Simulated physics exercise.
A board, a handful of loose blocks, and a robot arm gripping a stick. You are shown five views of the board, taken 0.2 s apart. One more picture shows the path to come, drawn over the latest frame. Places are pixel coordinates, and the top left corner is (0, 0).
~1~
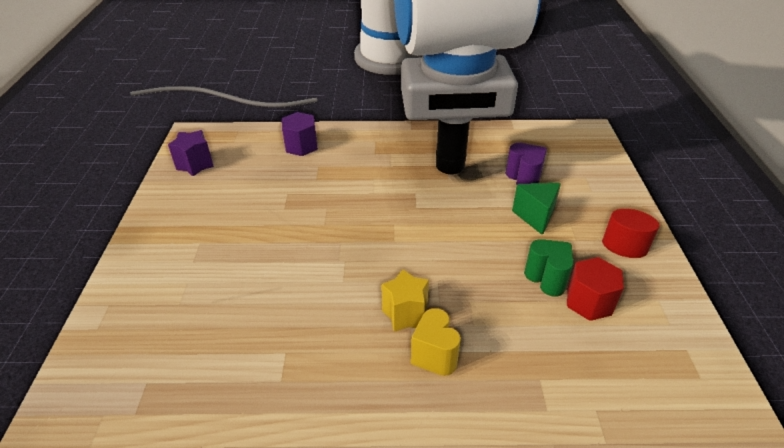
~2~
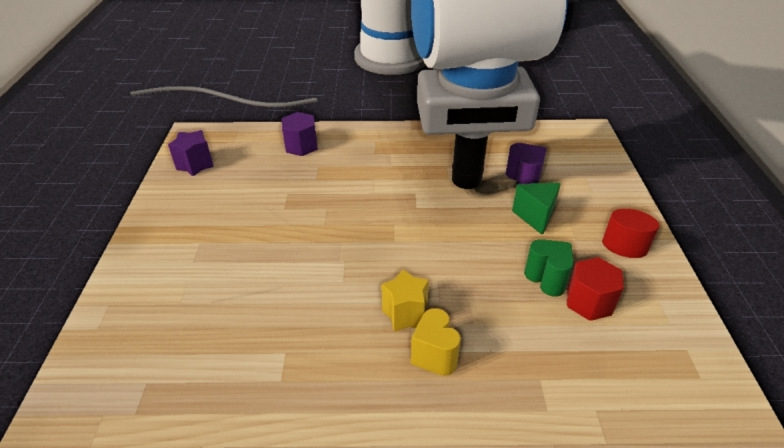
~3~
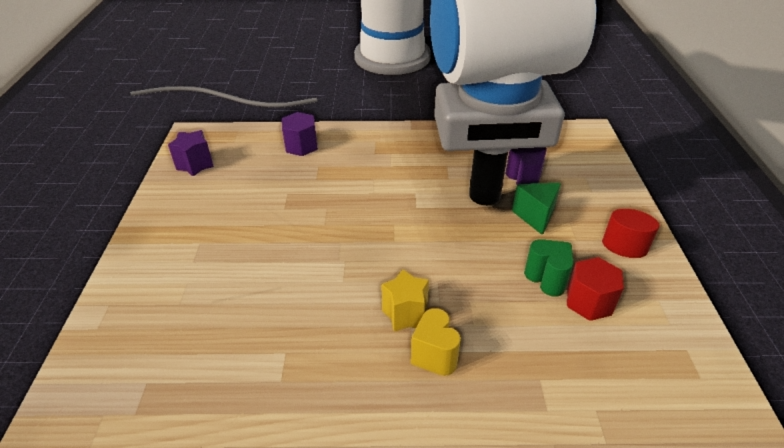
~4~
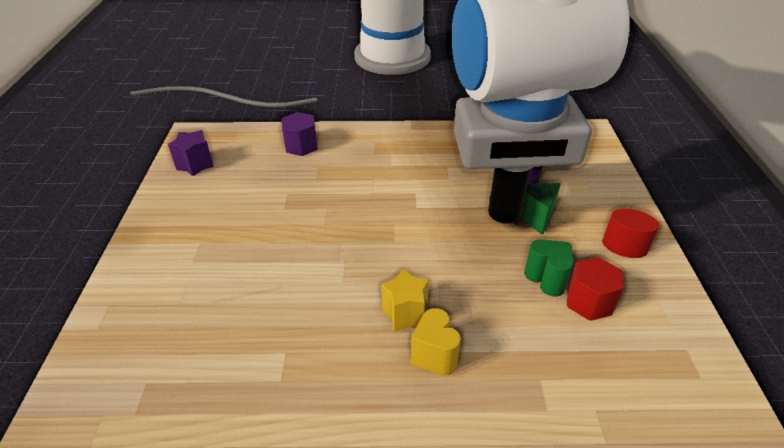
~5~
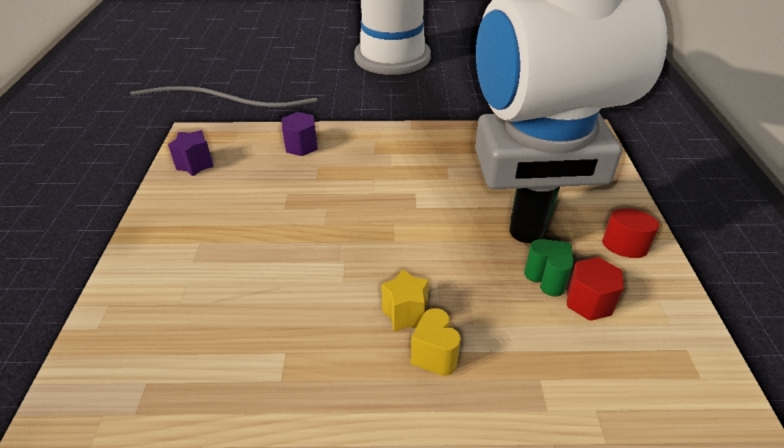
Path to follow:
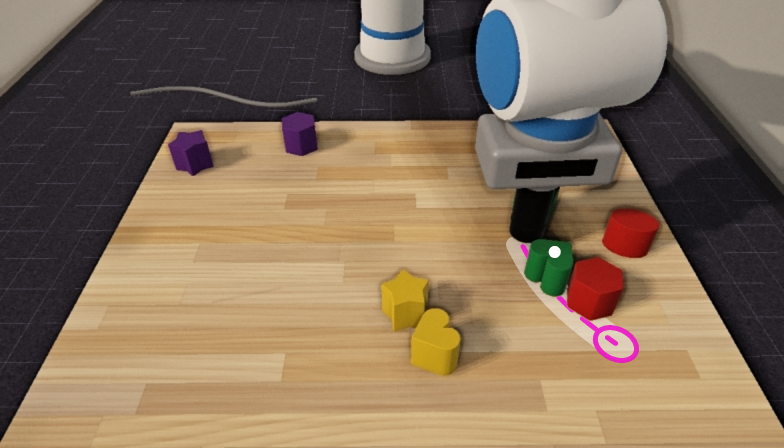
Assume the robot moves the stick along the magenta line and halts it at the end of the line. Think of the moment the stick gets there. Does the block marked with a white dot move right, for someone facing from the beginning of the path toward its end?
I believe so.
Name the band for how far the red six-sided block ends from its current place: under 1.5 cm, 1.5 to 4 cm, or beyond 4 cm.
Answer: More than 4 cm.
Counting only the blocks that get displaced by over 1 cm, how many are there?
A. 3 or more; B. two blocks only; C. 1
I choose B.
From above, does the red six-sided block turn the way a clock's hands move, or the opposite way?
Looking down on the board, it turns counter-clockwise.
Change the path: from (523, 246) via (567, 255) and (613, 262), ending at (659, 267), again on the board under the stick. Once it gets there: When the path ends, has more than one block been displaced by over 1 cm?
No, it doesn't check out.
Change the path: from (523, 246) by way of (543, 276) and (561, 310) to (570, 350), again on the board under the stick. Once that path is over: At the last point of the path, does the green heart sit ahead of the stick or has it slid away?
The stick should keep driving it forward.
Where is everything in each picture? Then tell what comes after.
In the first frame, tip of the stick (450, 167), middles of tops, green three-sided block (542, 191), green heart (555, 252), red six-sided block (599, 275).
In the second frame, stick (467, 181), nothing pushed.
In the third frame, stick (485, 197), nothing pushed.
In the fourth frame, stick (504, 214), nothing pushed.
In the fifth frame, stick (526, 233), green three-sided block hidden, green heart (555, 252), red six-sided block (599, 275).
The line goes from (523, 246) via (556, 295), ending at (616, 344); the dot is on the green heart.
The first path, step by step. One third of the way, stick (546, 265); green heart (565, 278), turned 15° anticlockwise; red six-sided block (608, 280), turned 15° anticlockwise.
Two thirds of the way, stick (578, 298); green heart (587, 315); red six-sided block (630, 289), turned 50° anticlockwise.
At the end, stick (622, 330); green three-sided block unmoved; green heart (598, 334), turned 35° clockwise; red six-sided block (657, 298), turned 110° anticlockwise.
